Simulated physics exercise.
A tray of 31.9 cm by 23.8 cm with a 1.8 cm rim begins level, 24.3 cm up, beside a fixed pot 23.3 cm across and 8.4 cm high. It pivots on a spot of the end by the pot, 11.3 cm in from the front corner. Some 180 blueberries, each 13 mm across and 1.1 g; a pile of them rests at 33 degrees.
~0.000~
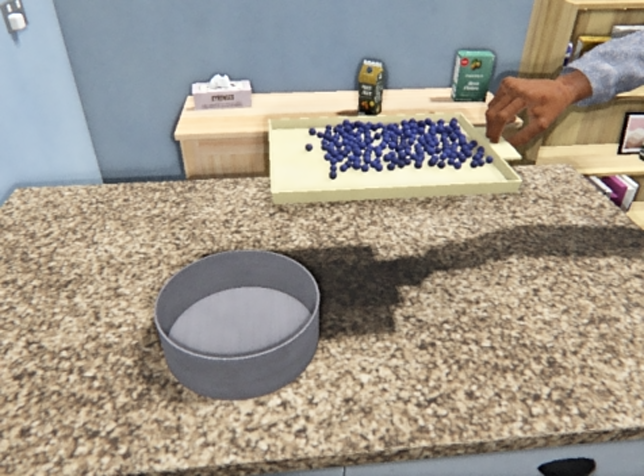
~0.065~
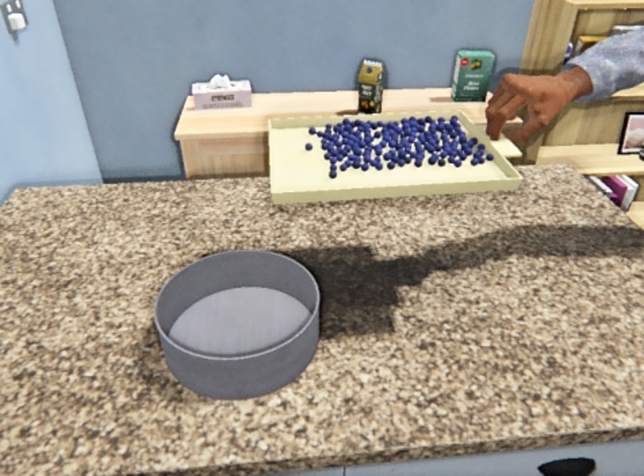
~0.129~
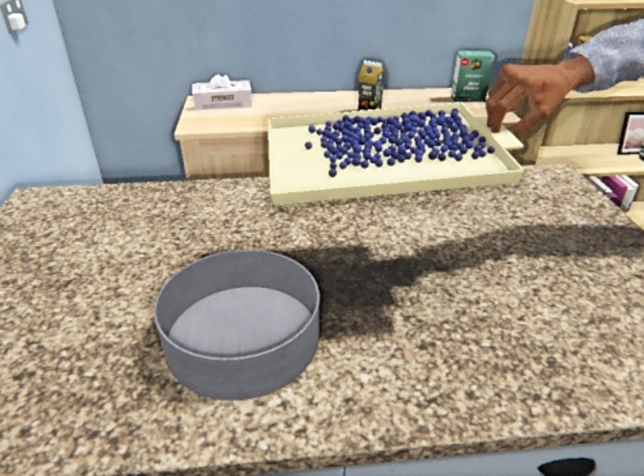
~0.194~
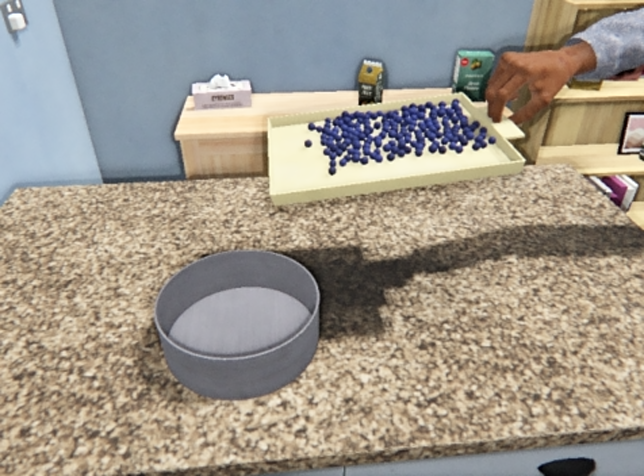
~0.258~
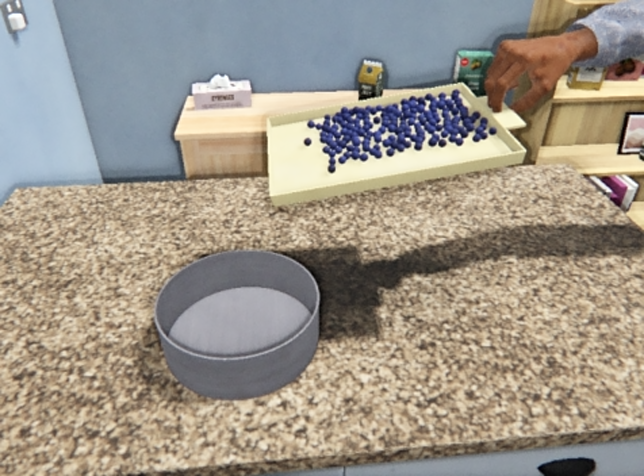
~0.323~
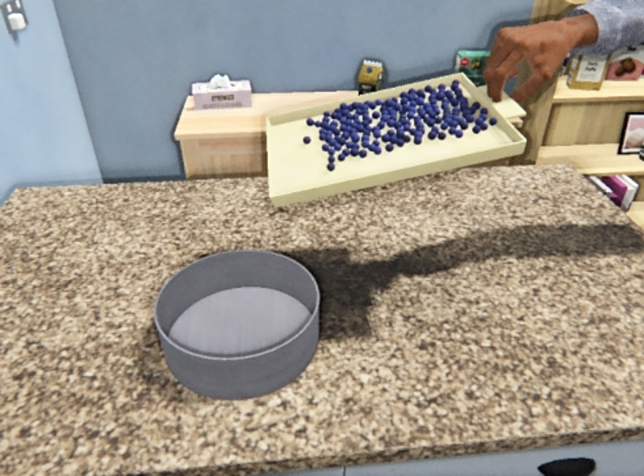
The clip shows a hand at the right end of a pale tray of blueberries above a speckled countertop, raising that end so the tray slants gradually down to the left, while a round grey pot sits still.
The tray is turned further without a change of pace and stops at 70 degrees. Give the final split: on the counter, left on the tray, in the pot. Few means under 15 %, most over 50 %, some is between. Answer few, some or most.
On the counter: Few; left on the tray: Most; in the pot: Few.
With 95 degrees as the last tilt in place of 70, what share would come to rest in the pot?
Then about 80 per cent.
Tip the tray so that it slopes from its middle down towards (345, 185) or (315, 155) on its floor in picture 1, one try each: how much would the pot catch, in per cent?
Some 5 and 0 per cent.
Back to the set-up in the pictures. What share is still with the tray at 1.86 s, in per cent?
Some 90 per cent of the load.
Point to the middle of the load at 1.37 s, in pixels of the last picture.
Around (288, 136).
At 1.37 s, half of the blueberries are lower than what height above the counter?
About 30 cm.
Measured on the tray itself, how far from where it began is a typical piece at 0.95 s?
About 14 cm.
After 0.95 s, tilt 39 degrees; the tray holds 100 %, the pot 0 %.
After 1.37 s, tilt 58 degrees; the tray holds 95 %, the pot 5 %.
Then, at 1.86 s, tilt 70 degrees; the tray holds 90 %, the pot 5 %.
By 2.2 s all is still; counter 0 %, tray 90 %, pot 5 %.
